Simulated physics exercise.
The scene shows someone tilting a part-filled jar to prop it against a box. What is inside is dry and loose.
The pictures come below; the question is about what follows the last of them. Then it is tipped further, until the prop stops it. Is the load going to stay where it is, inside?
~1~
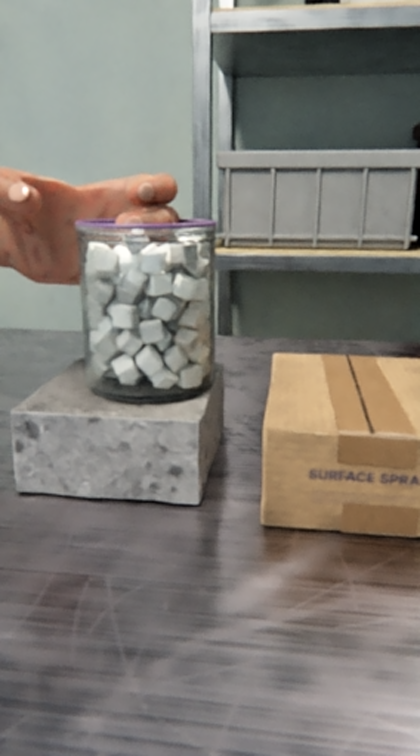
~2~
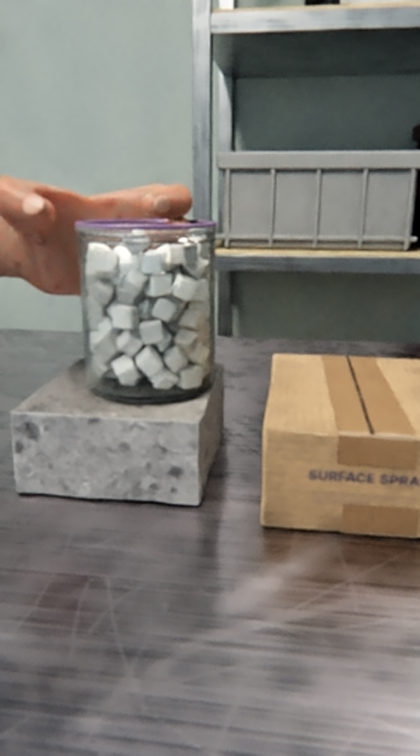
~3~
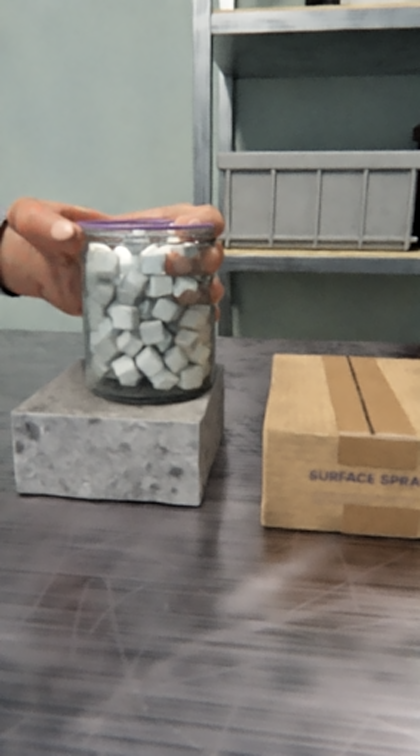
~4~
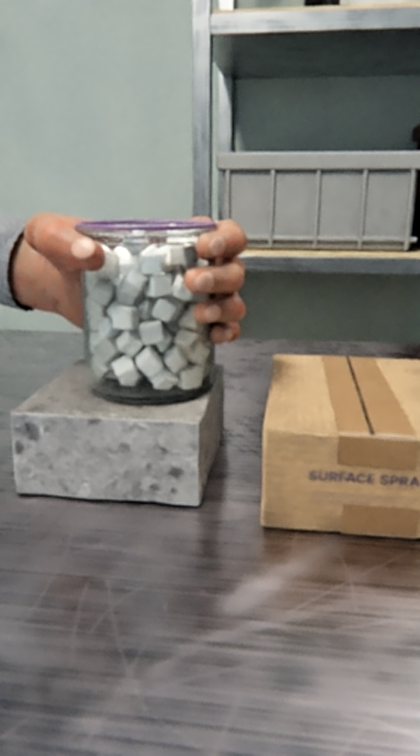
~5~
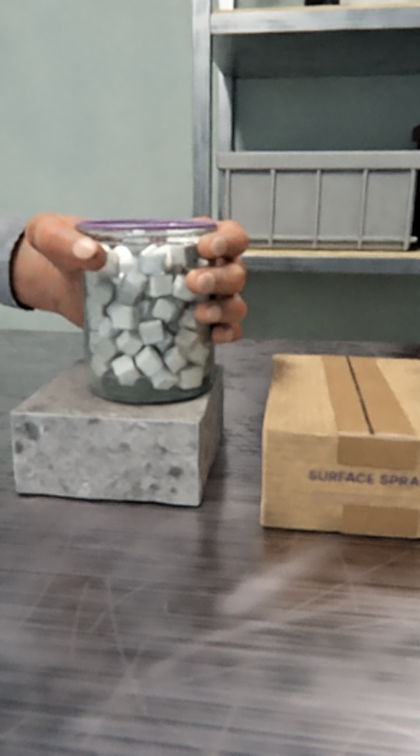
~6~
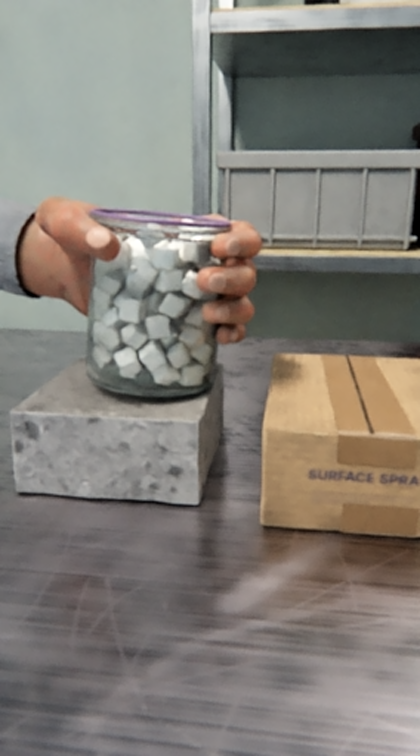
No: Some drops.
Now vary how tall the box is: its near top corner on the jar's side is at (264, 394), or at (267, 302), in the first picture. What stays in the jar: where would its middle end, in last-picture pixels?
(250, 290), then (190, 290).
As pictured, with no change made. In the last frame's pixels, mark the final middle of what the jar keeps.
The centre lands near (278, 324).
Then, 0.52 s later than the last frame, the jar leans 46°; everything is still inside.
Then, 0.98 s later than the last frame, the jar leans 81°; a stray few of the sugar cubes out of it.
Then, 1.38 s later than the last frame, the jar rests on the box at 84°; a small part of the sugar cubes out of it.
When it is over, the jar rests on the box at 84°; a small part of the sugar cubes out of it.
